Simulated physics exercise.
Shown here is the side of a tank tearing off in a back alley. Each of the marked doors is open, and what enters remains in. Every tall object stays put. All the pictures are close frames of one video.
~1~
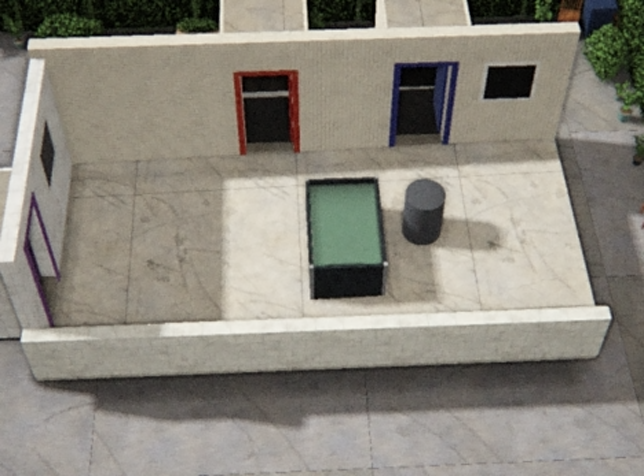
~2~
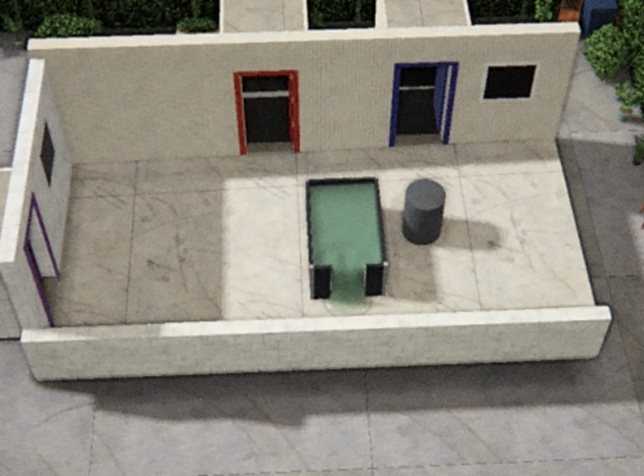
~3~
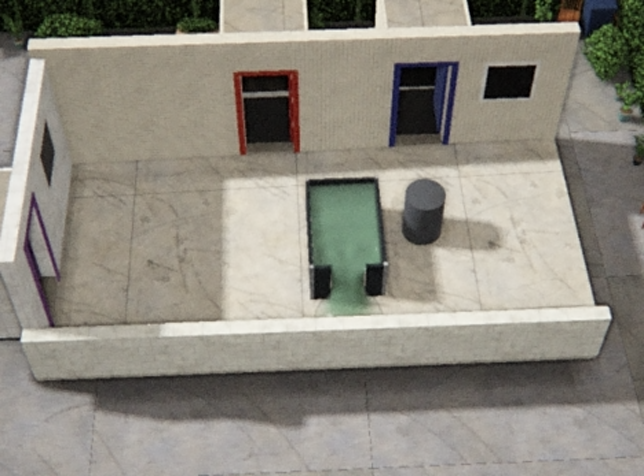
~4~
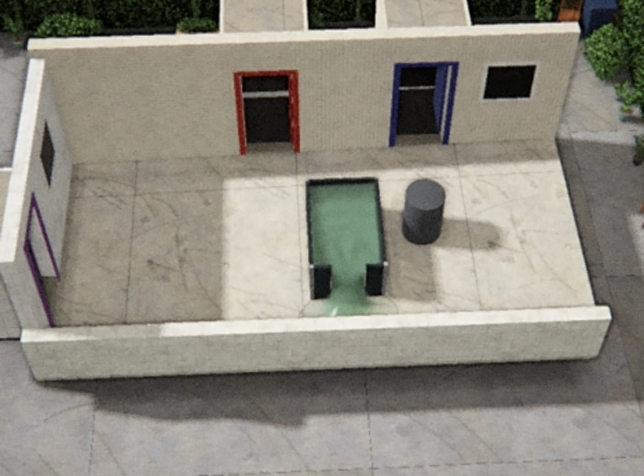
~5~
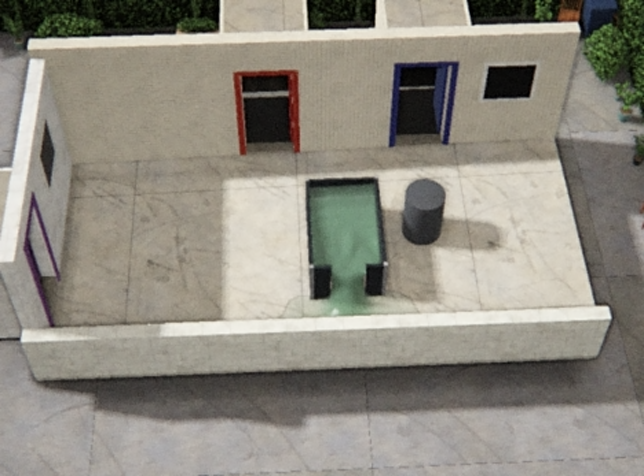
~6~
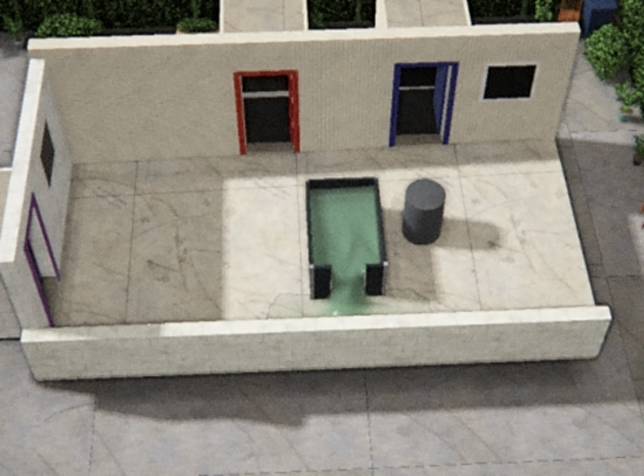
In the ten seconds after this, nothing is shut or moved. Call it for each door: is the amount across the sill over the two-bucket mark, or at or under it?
My call: The purple door at or under the mark, the blue door at or under the mark, the red door at or under the mark.
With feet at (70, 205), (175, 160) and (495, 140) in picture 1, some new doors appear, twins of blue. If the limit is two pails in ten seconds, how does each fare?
In order: Exceeds it, falls short, falls short.
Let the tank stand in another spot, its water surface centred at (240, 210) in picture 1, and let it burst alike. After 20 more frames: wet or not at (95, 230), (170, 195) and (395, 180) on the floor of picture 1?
I'd say swamped for the first, still dry for the second and still dry for the third.
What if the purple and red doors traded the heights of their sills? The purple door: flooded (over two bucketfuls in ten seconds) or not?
Result for purple: It admits more.
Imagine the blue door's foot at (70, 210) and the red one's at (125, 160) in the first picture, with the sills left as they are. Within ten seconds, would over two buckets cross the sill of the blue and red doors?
Briefly, the blue door comes in over while the red door comes in over.
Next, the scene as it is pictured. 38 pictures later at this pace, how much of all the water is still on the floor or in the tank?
My reckoning gives about 84 %.
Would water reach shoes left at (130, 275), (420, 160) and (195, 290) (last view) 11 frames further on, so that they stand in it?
Taking them as listed, they are waterlogged, spared and waterlogged.
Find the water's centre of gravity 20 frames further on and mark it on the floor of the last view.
Roughly (296, 278).
A moment on, water covers 20 % of the floor; the purple door not reached, the blue door not reached, the red door not reached.
Next, water covers 40 % of the floor; the purple door wet at the sill, nothing in, the blue door not reached, the red door not reached.
Then, water covers 55 % of the floor; the purple door wet at the sill, nothing in, the blue door not reached, the red door not reached.
Later, water covers 65 % of the floor; the purple door wet at the sill, nothing in, the blue door wet at the sill, nothing in, the red door not reached.
In the end, water covers 80 % of the floor; the purple door wet at the sill, nothing in, the blue door wet at the sill, nothing in, the red door under two buckets in.
